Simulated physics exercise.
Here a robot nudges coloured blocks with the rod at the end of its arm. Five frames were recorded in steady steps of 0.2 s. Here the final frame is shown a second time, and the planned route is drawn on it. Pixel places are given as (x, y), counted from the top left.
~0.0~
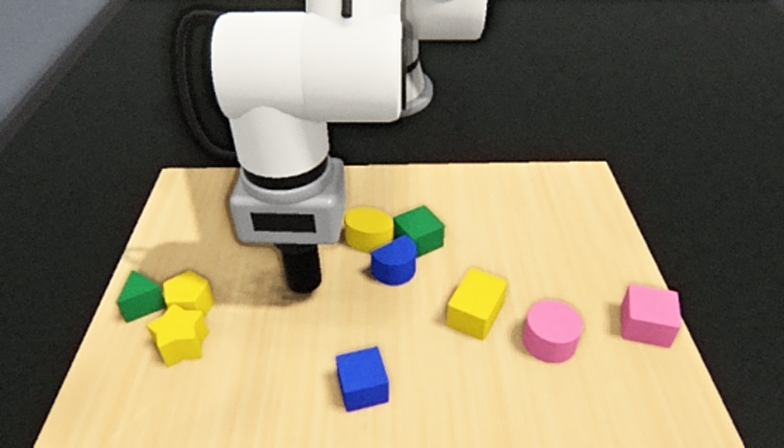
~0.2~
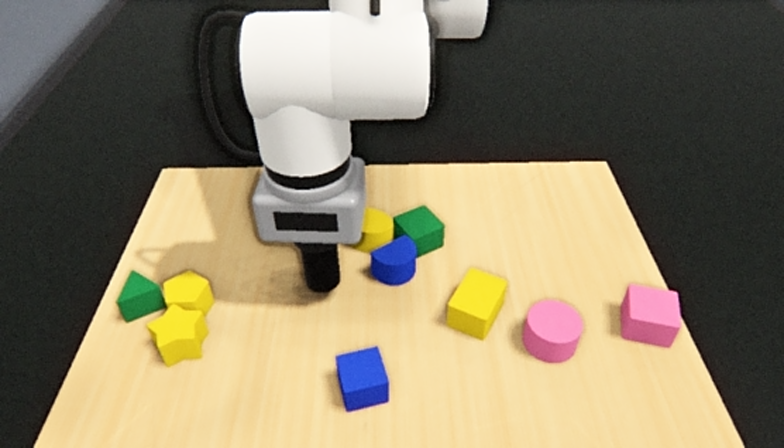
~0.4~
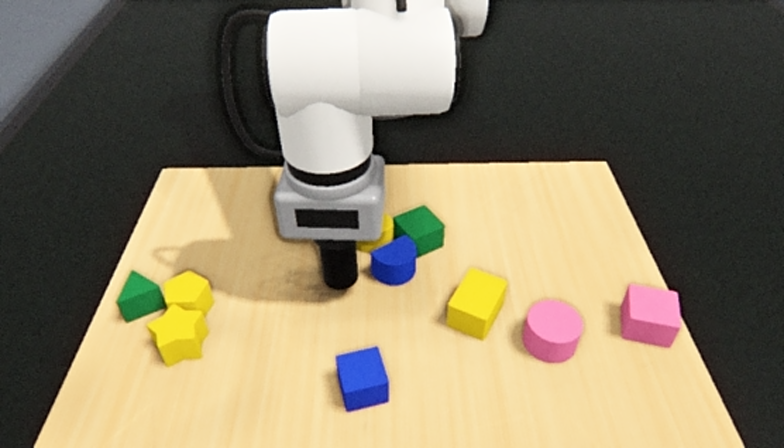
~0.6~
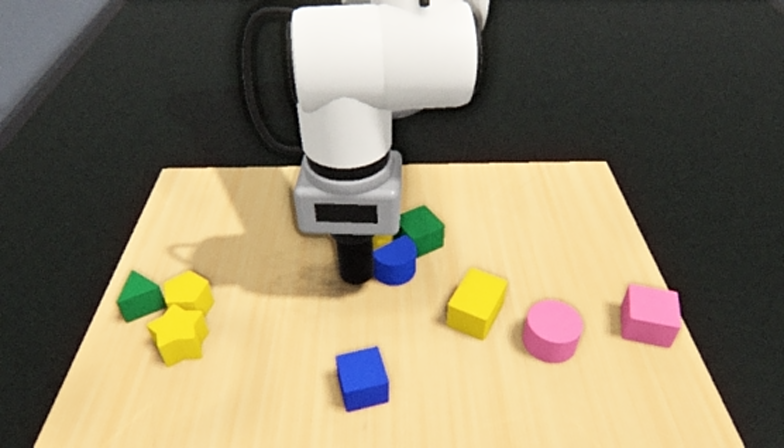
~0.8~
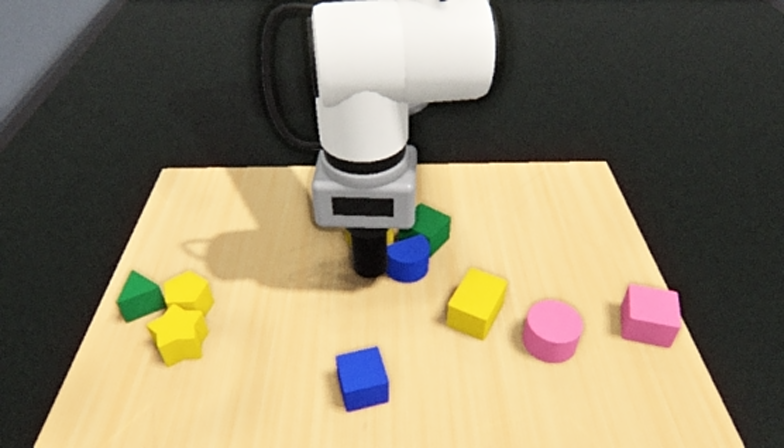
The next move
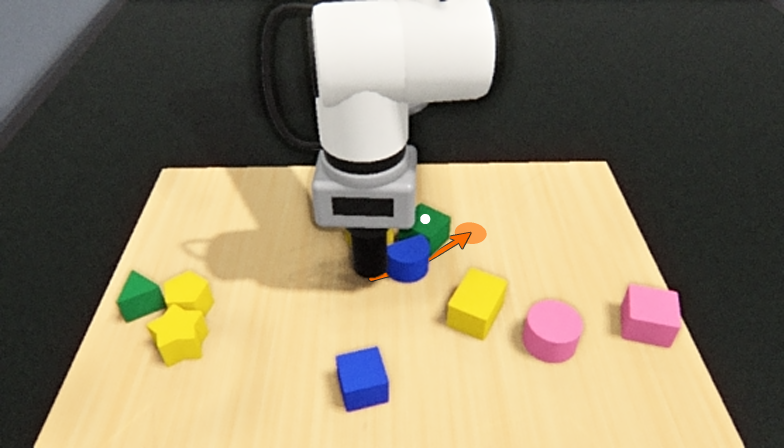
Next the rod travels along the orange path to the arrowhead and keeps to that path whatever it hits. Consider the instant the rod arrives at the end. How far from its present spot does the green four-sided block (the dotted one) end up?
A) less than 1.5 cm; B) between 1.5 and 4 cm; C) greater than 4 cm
It's C.
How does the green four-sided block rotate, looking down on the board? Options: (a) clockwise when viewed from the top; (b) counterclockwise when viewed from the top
Letter b.
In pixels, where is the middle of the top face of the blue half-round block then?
About (493, 234).
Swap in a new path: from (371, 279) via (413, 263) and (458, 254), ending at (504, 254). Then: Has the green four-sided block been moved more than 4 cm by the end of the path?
No.
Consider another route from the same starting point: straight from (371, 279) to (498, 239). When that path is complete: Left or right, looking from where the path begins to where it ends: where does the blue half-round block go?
So, looking from the first point of the path to the last, the blue half-round block moves rightwards.
The line goes from (371, 279) via (427, 259), ending at (471, 233); the dot is on the green four-sided block.
On the path given first. One third of the way, rod at (410, 255); blue half-round block at (449, 244), turned 25° clockwise; green four-sided block at (431, 217), turned 25° anticlockwise.
Two thirds of the way, rod at (443, 238); blue half-round block at (480, 238), turned 65° clockwise; green four-sided block at (442, 205), turned 50° anticlockwise.
At the end, rod at (472, 221); yellow elliptical block unmoved; blue half-round block at (493, 234), turned 110° clockwise; green four-sided block at (447, 196), turned 75° anticlockwise; yellow oblong block unmoved.
